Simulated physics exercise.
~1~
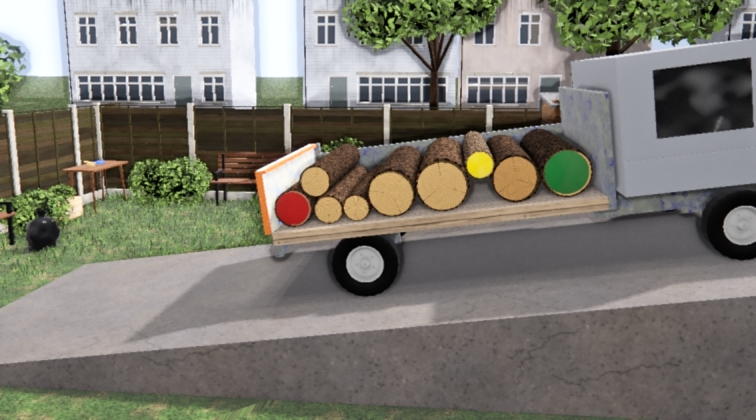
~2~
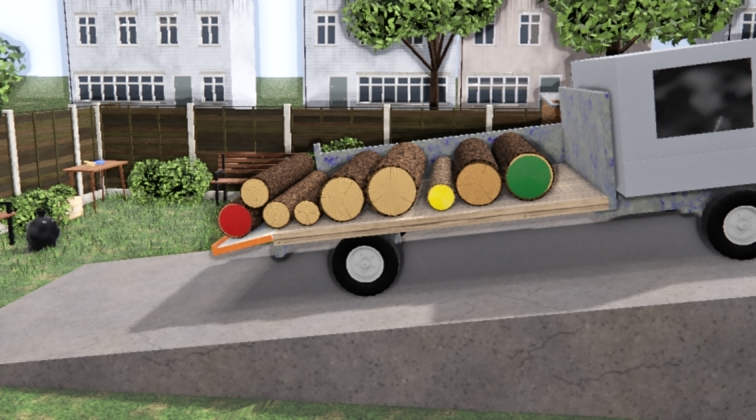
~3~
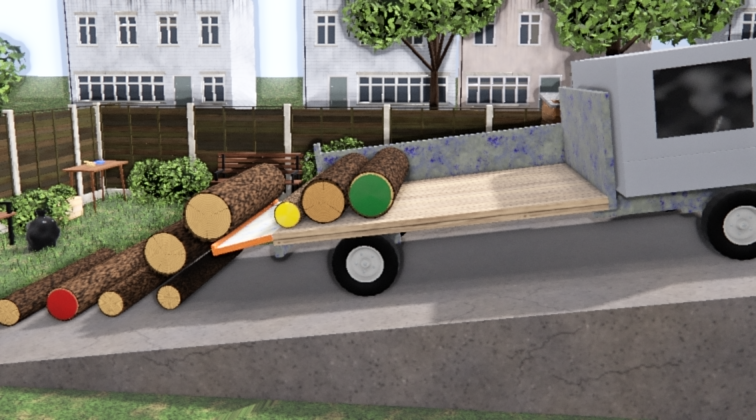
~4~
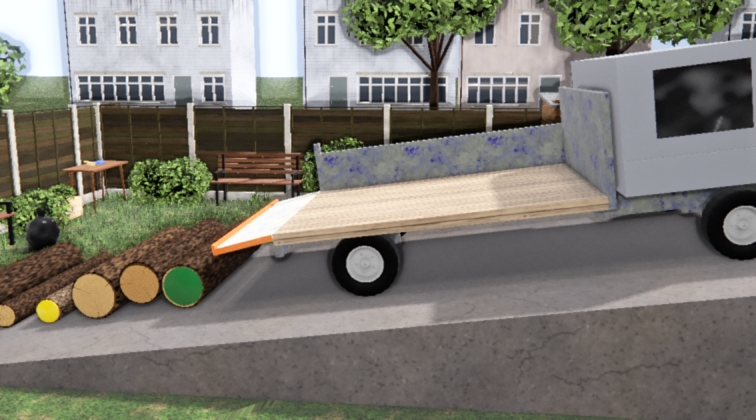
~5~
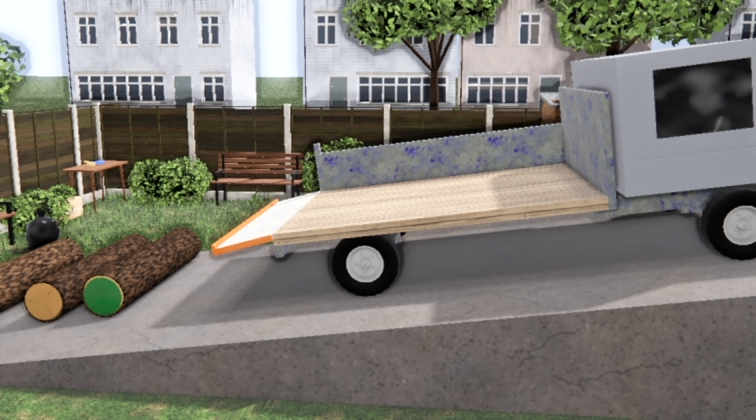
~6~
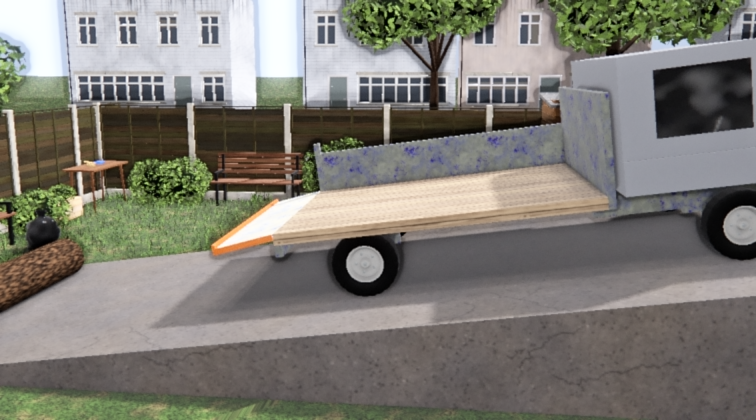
The footage shows a pick-up parked on a slope, its bed loaded with logs, some with red, yellow and green ends. The tailgate drops open and the logs roll left off the bed and down the incline, leaving the bed empty and one log still partly visible at the left edge.
